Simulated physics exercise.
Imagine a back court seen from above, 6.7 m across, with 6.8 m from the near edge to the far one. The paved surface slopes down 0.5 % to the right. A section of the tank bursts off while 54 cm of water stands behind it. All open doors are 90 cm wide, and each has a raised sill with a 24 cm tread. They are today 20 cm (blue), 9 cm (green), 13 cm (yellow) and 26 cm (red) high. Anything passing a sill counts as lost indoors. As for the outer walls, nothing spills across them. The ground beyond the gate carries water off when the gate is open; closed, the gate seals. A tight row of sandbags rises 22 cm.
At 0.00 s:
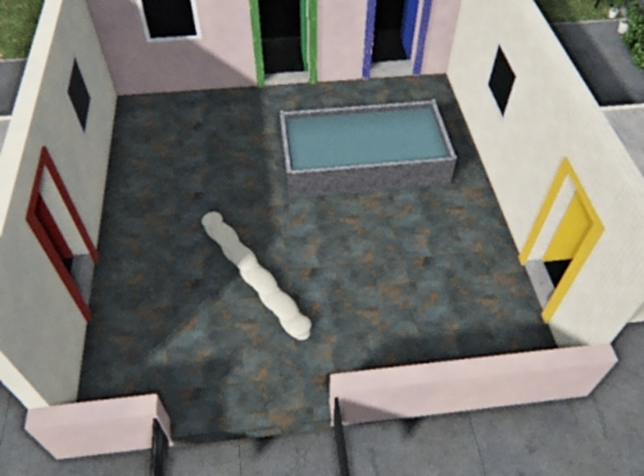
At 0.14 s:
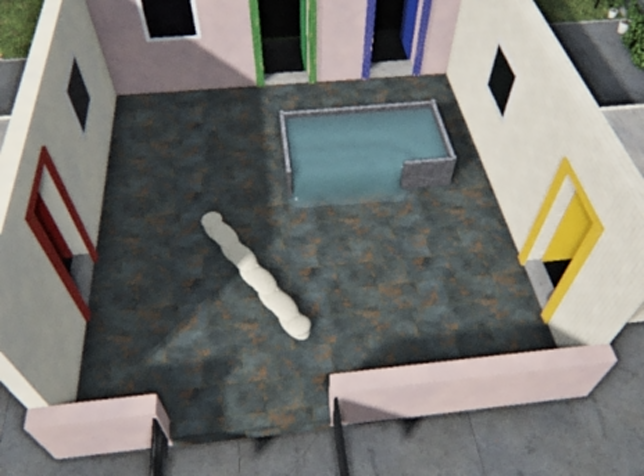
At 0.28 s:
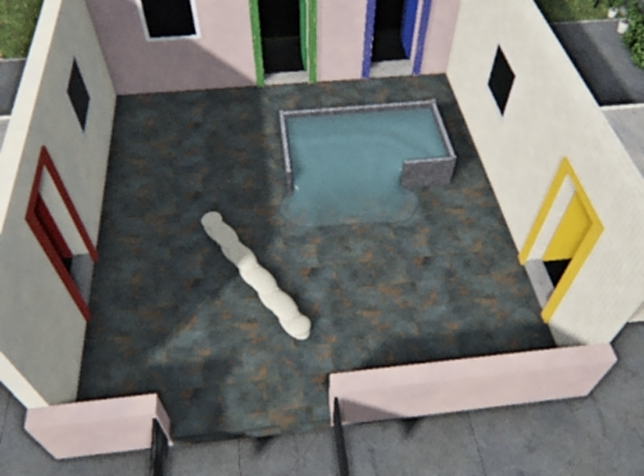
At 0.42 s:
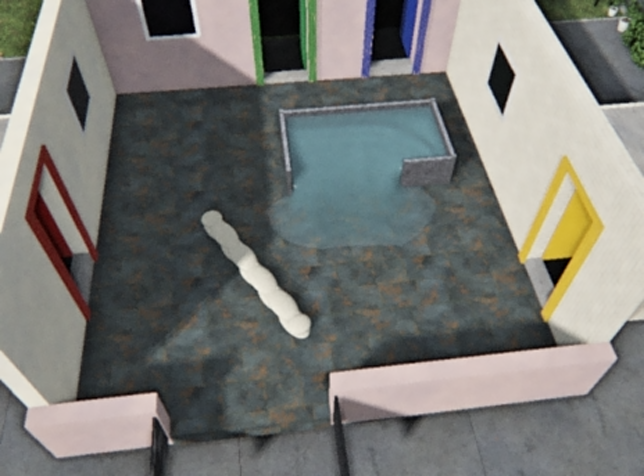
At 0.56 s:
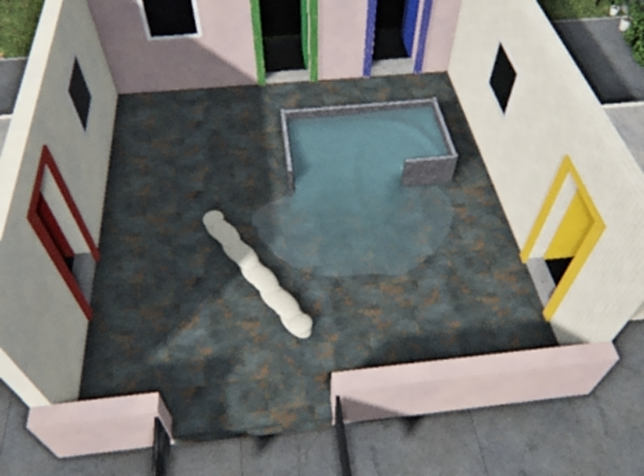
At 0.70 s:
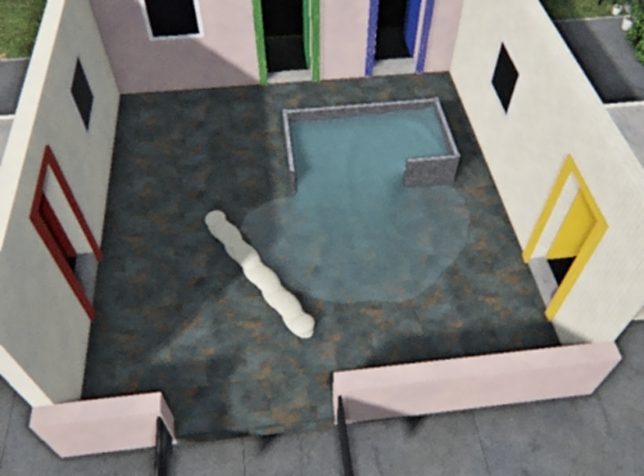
Water pours through a gap in the front wall of a raised rectangular tank in a walled courtyard, spreading across the dark paved floor in a widening rounded sheet that reaches beside a pale, lumpy barrier lying diagonally.
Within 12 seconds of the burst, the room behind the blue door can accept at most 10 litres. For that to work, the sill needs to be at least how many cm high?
At least about 6 cm high.
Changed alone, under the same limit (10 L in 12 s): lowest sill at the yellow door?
I'd raise yellow to close to 13.5 cm.
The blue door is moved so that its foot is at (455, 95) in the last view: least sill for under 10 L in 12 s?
Around 7.5 cm would do it.
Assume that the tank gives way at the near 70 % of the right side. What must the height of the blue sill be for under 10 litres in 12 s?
Near 16 cm.
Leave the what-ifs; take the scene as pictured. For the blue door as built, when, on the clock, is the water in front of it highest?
The level tops out around 8.0 s.
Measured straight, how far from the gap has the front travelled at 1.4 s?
3.8 m.
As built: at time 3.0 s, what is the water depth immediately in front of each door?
Centimetres: Blue = 0, green = 0, yellow = 7, red = 0.
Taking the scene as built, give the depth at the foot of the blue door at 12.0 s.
Some 6.0 centimetres.
After 1.4 s water covers 25 % of the floor, deepest (26 cm) near (392, 393); it has not reached the blue door.
After 3.0 s water covers 35 % of the floor, deepest (27 cm) near (546, 375); it has not reached the blue door.
After 12.0 s water covers 90 % of the floor, deepest (8 cm) near (514, 230); 6 cm at the blue door, 0 litres in over its 20 cm sill.
At the blue door as built, the water arrived by 6.3 s and peaked near 8 cm at 8.2 s.
With a sill of 5.5 cm, 15 litres would have come in within the 12 s; with 6.5 cm, 7 litres. So under 10 litres takes about 6 cm.
